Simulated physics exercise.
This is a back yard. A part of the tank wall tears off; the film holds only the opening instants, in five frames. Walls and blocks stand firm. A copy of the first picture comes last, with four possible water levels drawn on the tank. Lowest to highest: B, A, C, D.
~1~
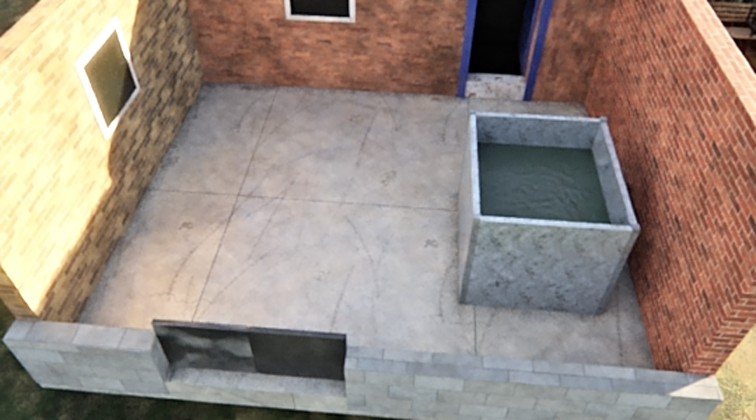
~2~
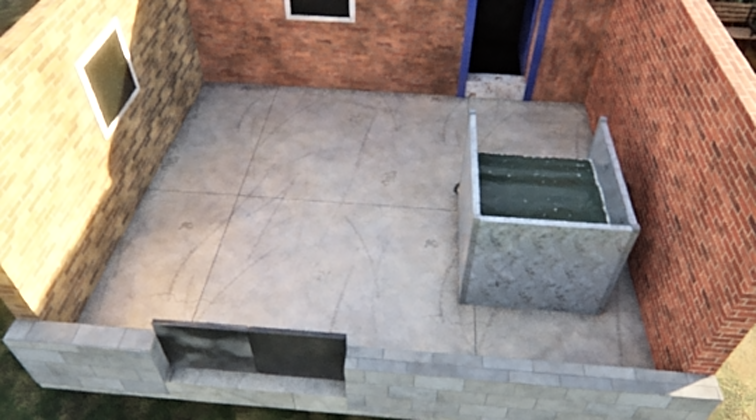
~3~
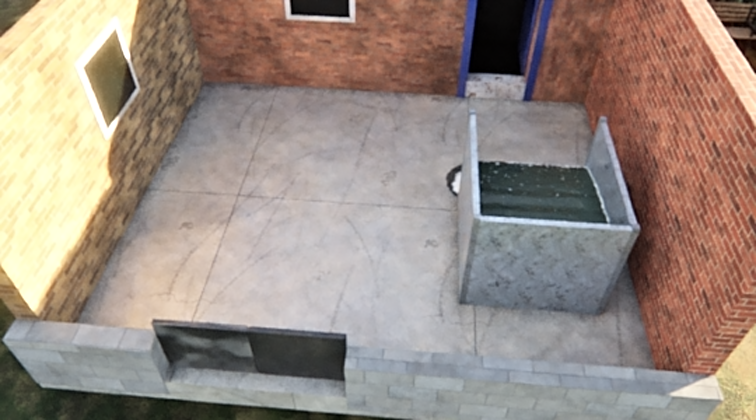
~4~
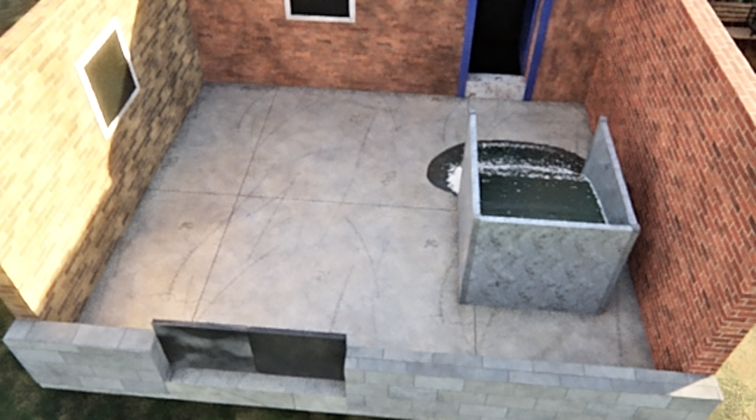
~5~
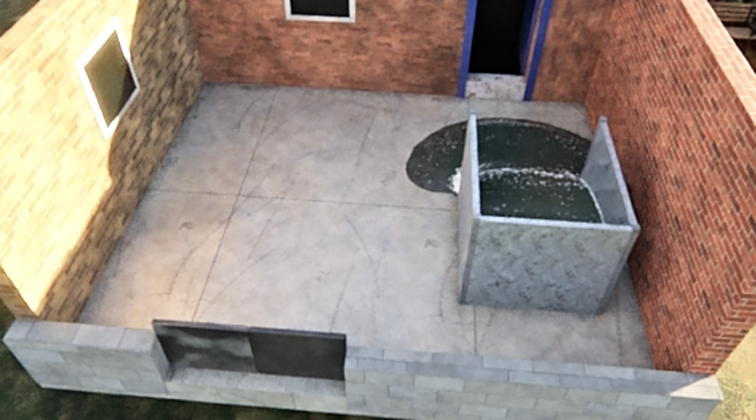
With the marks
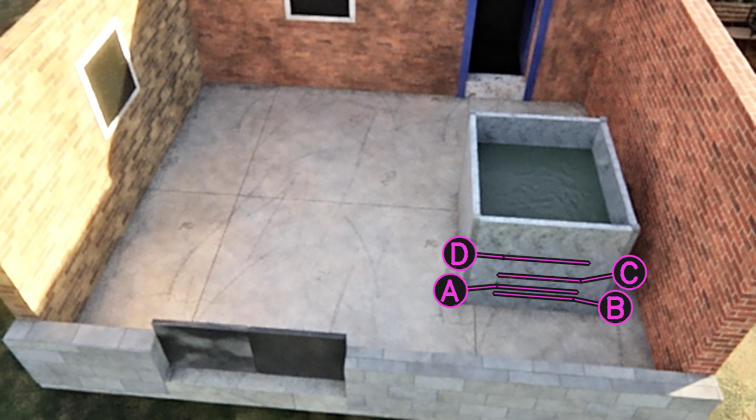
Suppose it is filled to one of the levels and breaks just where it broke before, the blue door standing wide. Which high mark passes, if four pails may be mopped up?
It is C.
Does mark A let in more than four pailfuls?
No.
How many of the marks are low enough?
Three of the four.
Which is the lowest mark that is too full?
Mark D.
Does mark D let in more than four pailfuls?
Yes.
On the marked copy, A at (536, 289); B at (534, 296); C at (539, 277); D at (545, 260); from the bottom up B, A, C, D.
Choosing A, nothing gets over.
Choosing B, nothing gets over.
Choosing C, a splash gets over, under a bucket.
Choosing D, about 11 bucketfuls get in.
